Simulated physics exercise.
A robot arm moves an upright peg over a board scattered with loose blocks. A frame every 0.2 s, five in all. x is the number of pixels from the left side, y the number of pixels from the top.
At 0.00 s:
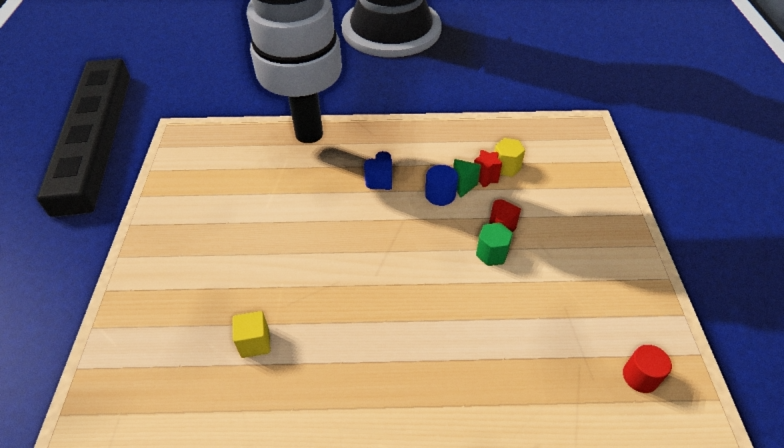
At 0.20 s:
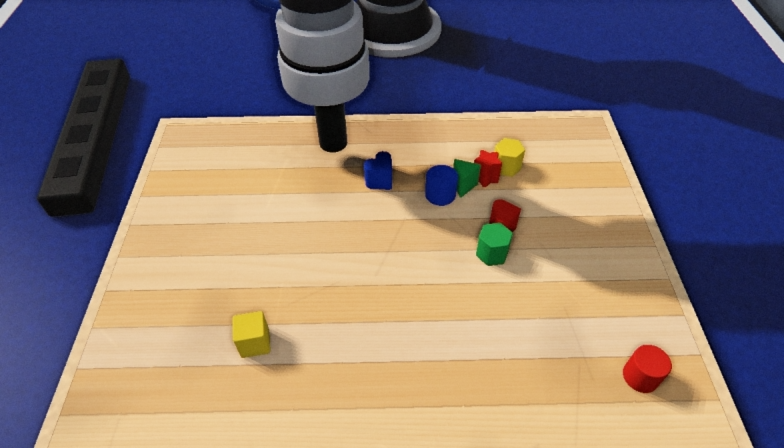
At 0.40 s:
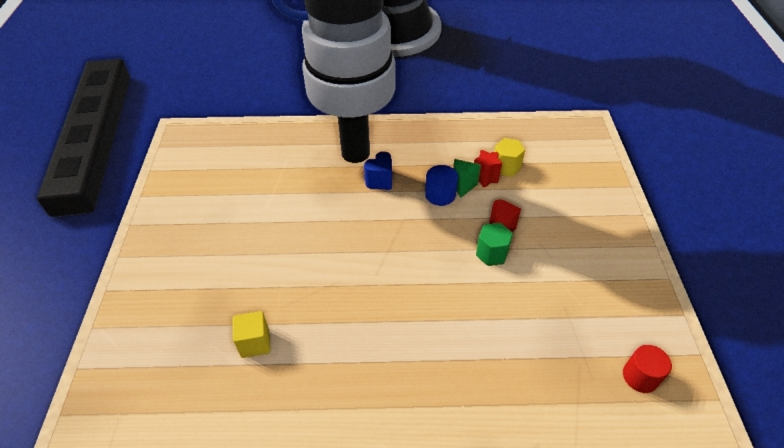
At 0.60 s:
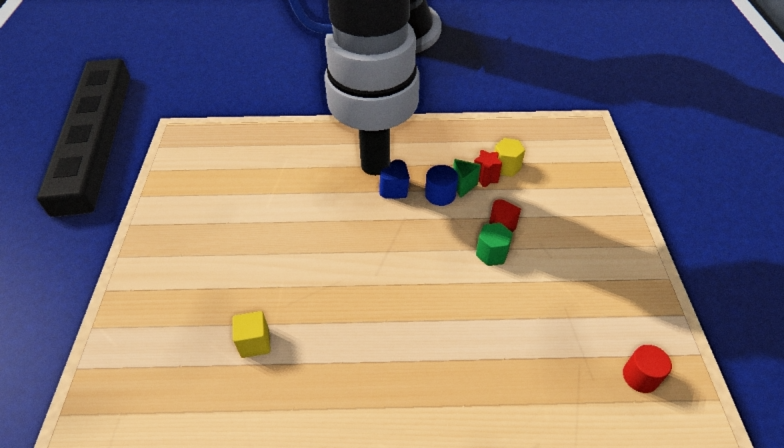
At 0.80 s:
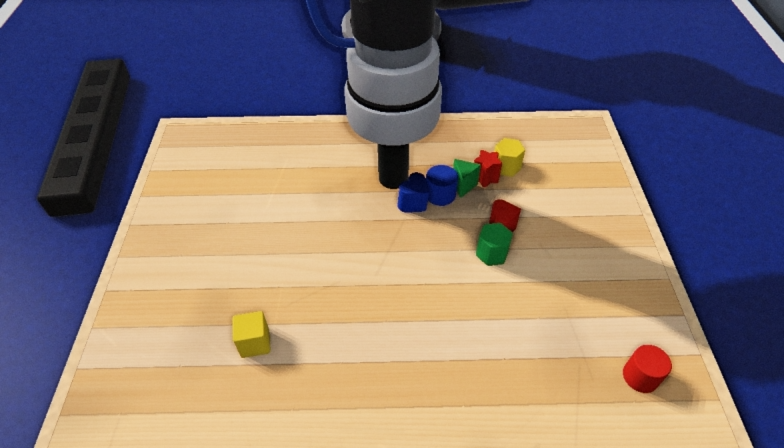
On a pale wooden board scattered with colored blocks, a robot arm moves its upright black peg right and toward the viewer, reaching a small blue block and pushing it up close to the blue round block.
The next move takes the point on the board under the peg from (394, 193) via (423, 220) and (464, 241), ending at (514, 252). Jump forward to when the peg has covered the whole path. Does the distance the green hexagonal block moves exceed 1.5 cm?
Short answer: Yes.
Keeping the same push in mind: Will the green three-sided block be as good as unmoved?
Going by the path, yes.
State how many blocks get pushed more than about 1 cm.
Shifted over 1 cm: Three or more.
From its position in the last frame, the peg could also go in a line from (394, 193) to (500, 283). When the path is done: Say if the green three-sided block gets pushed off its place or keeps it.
It stays put.
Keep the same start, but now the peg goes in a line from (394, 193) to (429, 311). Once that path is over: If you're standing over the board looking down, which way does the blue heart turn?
From above, the turn goes anticlockwise.
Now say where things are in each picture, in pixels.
The first frame shows tip of the peg at (309, 135), middles of tops, blue heart at (380, 162), blue round block at (442, 175), green three-sided block at (466, 167), green hexagonal block at (496, 234), red heart at (505, 210).
The second frame shows peg at (334, 143), nothing pushed.
The third frame shows peg at (356, 154), nothing pushed.
The fourth frame shows peg at (376, 166), blue heart at (395, 171).
The fifth frame shows peg at (394, 179), blue heart at (414, 184), blue round block at (442, 175), green three-sided block at (466, 167), green hexagonal block at (496, 234), red heart at (505, 210).
The first path, step by step. One third of the way, peg at (424, 207); blue heart at (450, 210); blue round block at (445, 176).
Two thirds of the way, peg at (467, 228); blue heart at (496, 225), turned 30° anticlockwise; blue round block at (445, 176); green hexagonal block at (518, 242), turned 35° clockwise; red heart at (510, 210), turned 25° anticlockwise.
At the end, peg at (517, 239); blue heart at (547, 234), turned 35° anticlockwise; blue round block at (445, 176); green three-sided block unmoved; green hexagonal block at (560, 259), turned 95° clockwise; red heart at (523, 211), turned 85° anticlockwise.
